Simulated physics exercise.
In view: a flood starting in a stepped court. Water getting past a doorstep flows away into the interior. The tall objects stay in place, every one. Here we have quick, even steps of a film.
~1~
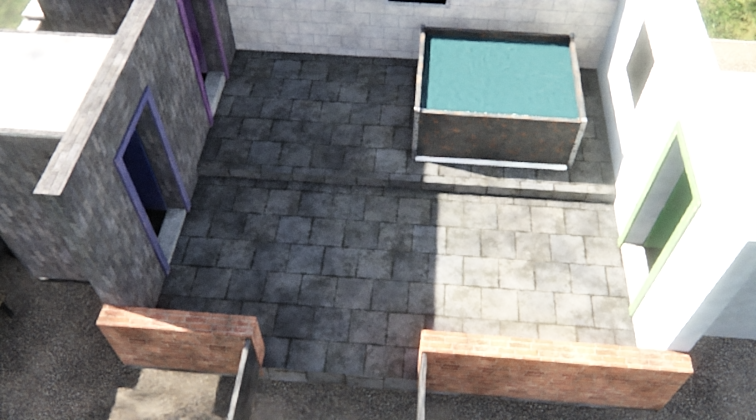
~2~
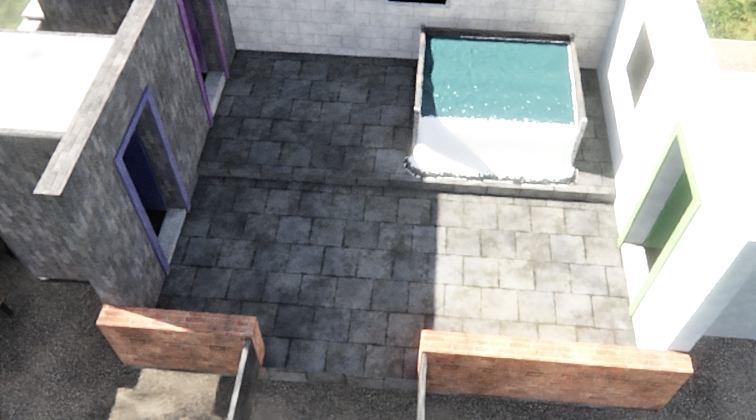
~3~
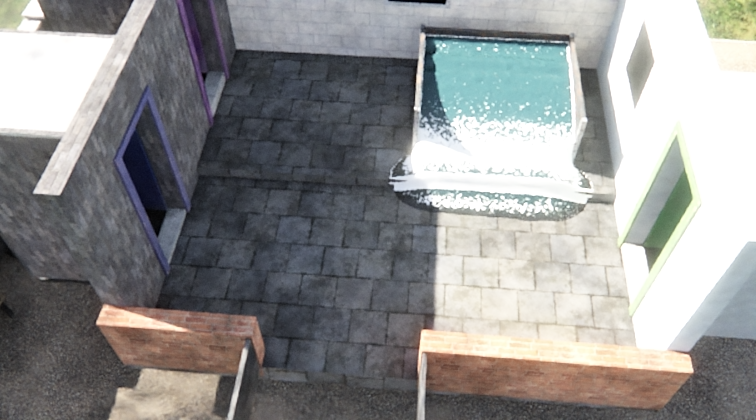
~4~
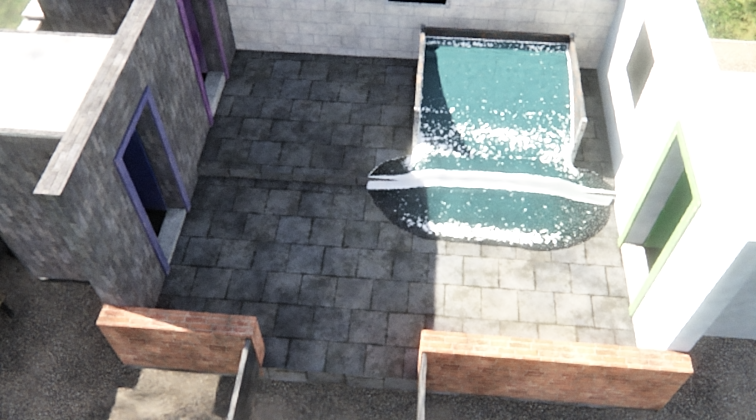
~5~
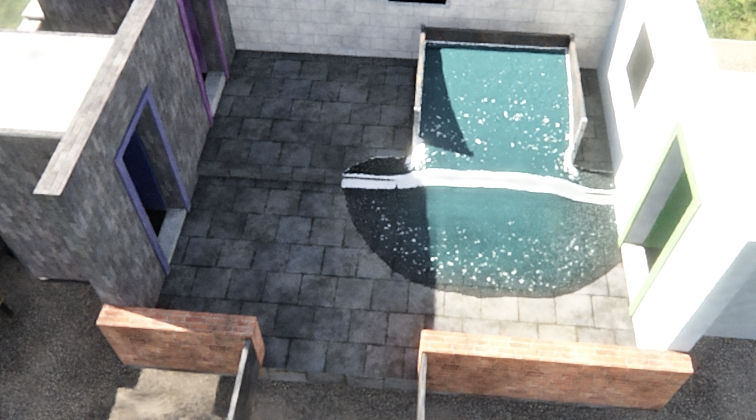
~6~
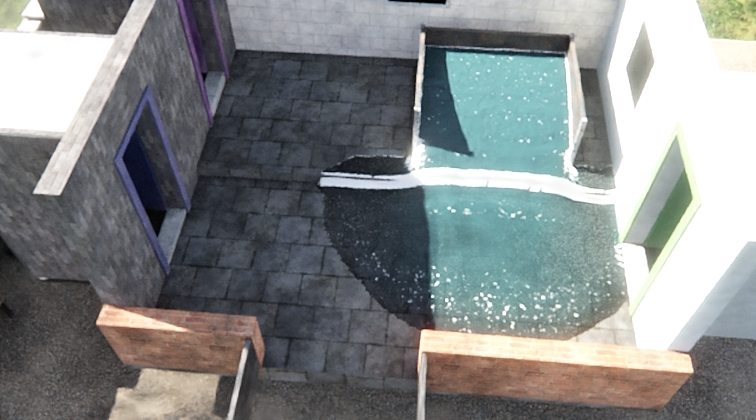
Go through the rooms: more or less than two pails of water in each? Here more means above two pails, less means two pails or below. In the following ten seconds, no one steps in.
Purple door: Less; blue door: More; green door: More.
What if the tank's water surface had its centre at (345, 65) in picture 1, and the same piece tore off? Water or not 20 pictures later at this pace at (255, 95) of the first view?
Untouched.
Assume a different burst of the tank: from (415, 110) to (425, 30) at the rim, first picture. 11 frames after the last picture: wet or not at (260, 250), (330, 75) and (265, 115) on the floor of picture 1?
Point one reached; point two reached; point three reached.
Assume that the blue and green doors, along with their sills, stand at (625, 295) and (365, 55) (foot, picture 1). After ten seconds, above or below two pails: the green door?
I'd say the green one admits less.
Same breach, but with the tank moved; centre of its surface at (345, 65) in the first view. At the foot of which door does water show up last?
In my view it is the purple door.
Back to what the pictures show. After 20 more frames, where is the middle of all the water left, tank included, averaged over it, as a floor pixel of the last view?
Near (465, 250).
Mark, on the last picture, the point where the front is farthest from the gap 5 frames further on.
The farthest wet point should be near (266, 348).
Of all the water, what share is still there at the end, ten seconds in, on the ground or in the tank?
About 54 %.
A moment on, water covers 45 % of the floor; the purple door not reached, the blue door not reached, the green door wet at the sill, nothing in.
Next, water covers 50 % of the floor; the purple door not reached, the blue door not reached, the green door under two buckets in.
Then, water covers 55 % of the floor; the purple door not reached, the blue door wet at the sill, nothing in, the green door over two buckets in.
Later, water covers 70 % of the floor; the purple door wet at the sill, nothing in, the blue door over two buckets in, the green door far over two buckets in.
In the end, water covers 75 % of the floor; the purple door wet at the sill, nothing in, the blue door far over two buckets in, the green door far over two buckets in.
